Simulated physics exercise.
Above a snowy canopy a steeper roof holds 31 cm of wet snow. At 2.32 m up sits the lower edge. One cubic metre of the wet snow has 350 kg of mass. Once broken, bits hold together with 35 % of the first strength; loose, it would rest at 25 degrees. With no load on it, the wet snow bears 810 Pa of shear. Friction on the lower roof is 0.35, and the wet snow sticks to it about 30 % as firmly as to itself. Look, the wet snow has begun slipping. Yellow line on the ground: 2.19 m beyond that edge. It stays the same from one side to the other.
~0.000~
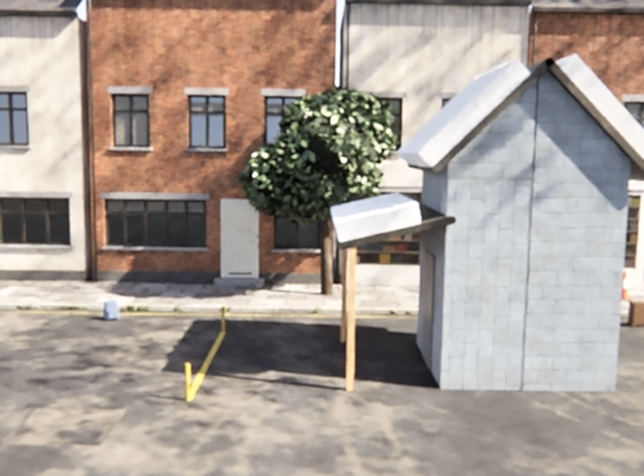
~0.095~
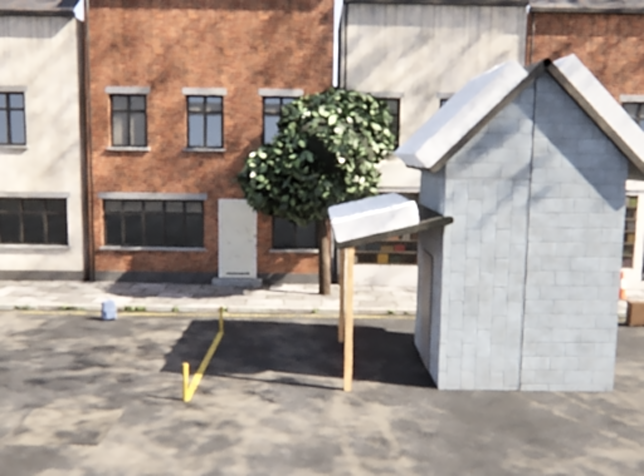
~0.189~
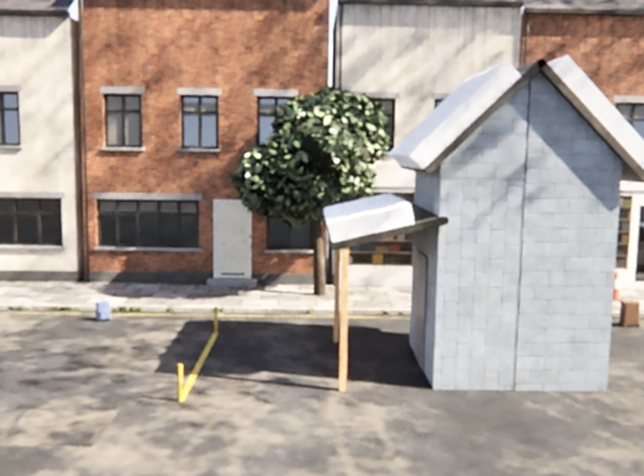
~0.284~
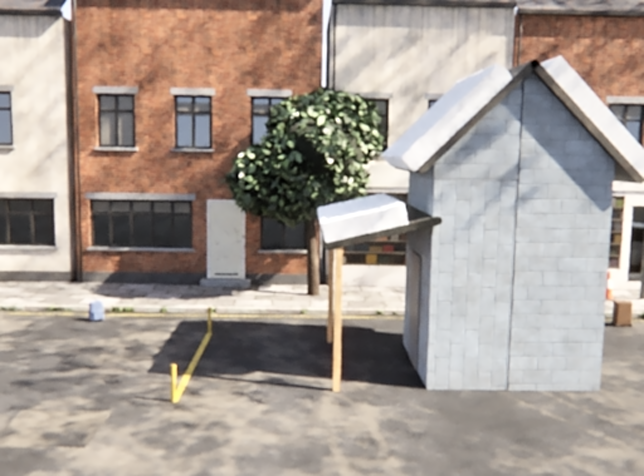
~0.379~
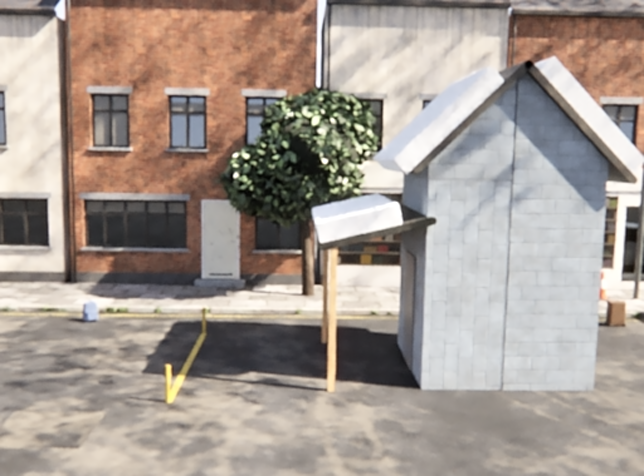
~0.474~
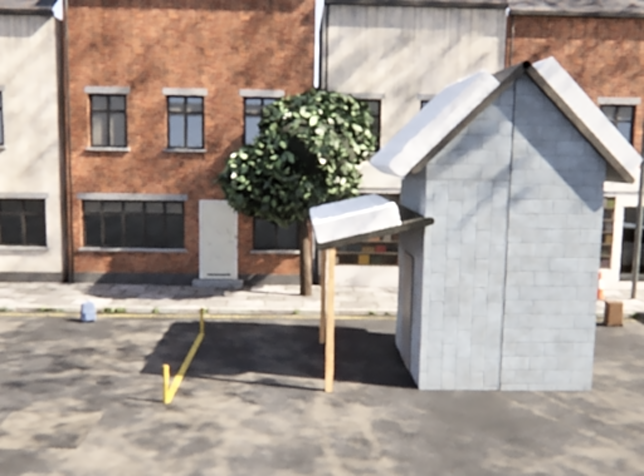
A small grey block building with a snowy canopy stood before brick and pale row houses as the view drifted slightly right, and the wet snow on its steeper roof crept a little way down toward the canopy.
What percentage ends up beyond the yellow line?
About 0 %.
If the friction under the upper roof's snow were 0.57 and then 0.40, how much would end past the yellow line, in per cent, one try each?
Respectively near 0 % and near 3 %.
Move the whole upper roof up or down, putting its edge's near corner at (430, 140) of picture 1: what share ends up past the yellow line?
1 per cent or so.
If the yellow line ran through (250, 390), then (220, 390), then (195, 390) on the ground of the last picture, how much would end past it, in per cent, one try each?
In that order: 8 %, 2 %, 0 %.
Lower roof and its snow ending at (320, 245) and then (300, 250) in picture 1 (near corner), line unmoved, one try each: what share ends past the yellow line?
I'd expect around 0 percent the first time and around 0 percent the second.
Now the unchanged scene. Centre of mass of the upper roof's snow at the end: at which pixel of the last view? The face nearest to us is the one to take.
I'd place it around (345, 255).
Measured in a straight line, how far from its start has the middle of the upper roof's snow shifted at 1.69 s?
About 1.6 m.
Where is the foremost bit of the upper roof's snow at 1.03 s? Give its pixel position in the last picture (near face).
Around (369, 198).
After 1.03 s, none is below the lower edge and 0 % is past the line.
After 1.69 s, none is below the lower edge and 0 % is past the line.
After 2.34 s, 9 % is below the lower edge and 0 % is past the line.
After 3.00 s, 27 % is below the lower edge and 0 % is past the line.
After 6.00 s, at the end, 39 % is below the lower edge and 0 % is past the line.
